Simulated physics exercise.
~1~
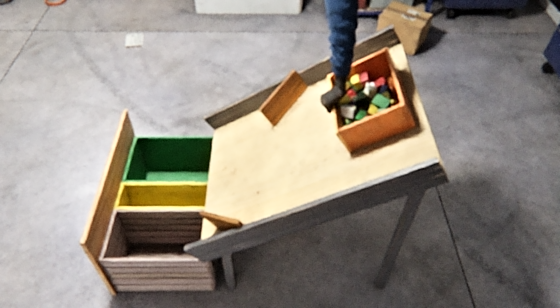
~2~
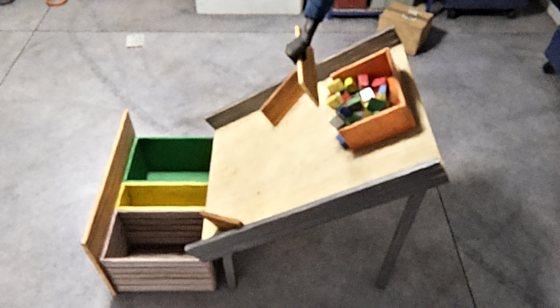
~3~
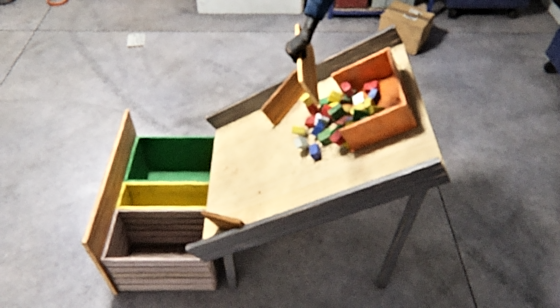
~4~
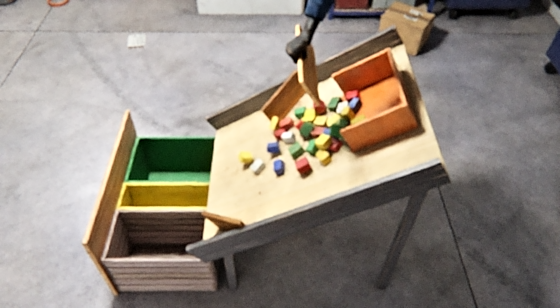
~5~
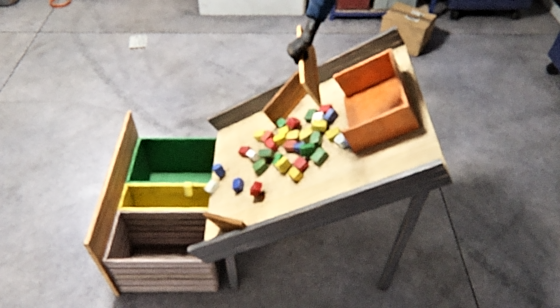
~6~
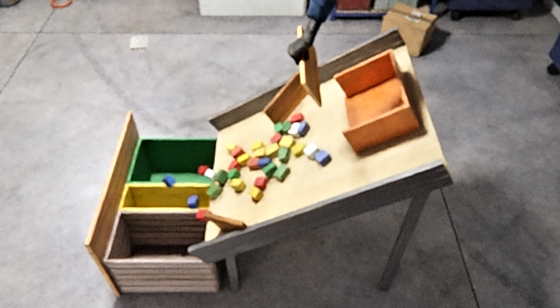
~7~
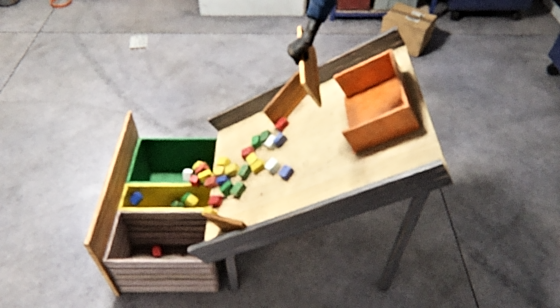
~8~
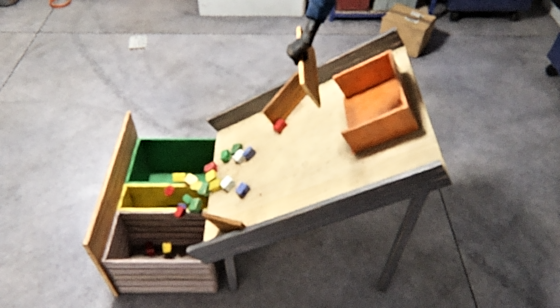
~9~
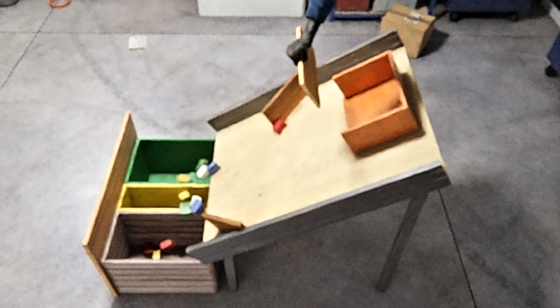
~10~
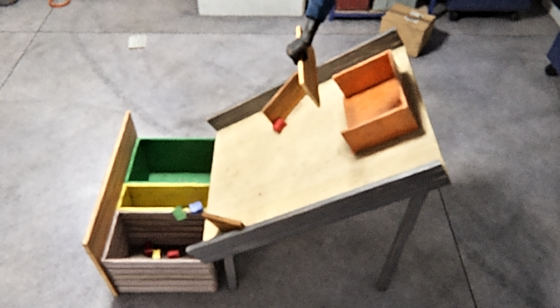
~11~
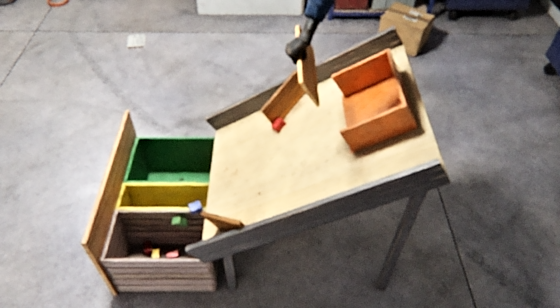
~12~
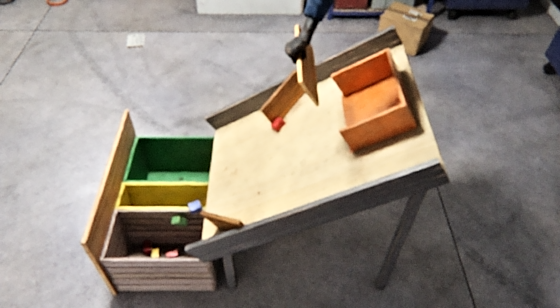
The video shows a dark mechanical arm lifting a gate from an orange pen on a sloping table, letting colourful toy bricks slide down between angled boards into a wooden tote, yellow tub and green bin, until one red brick remains resting against the upper board.
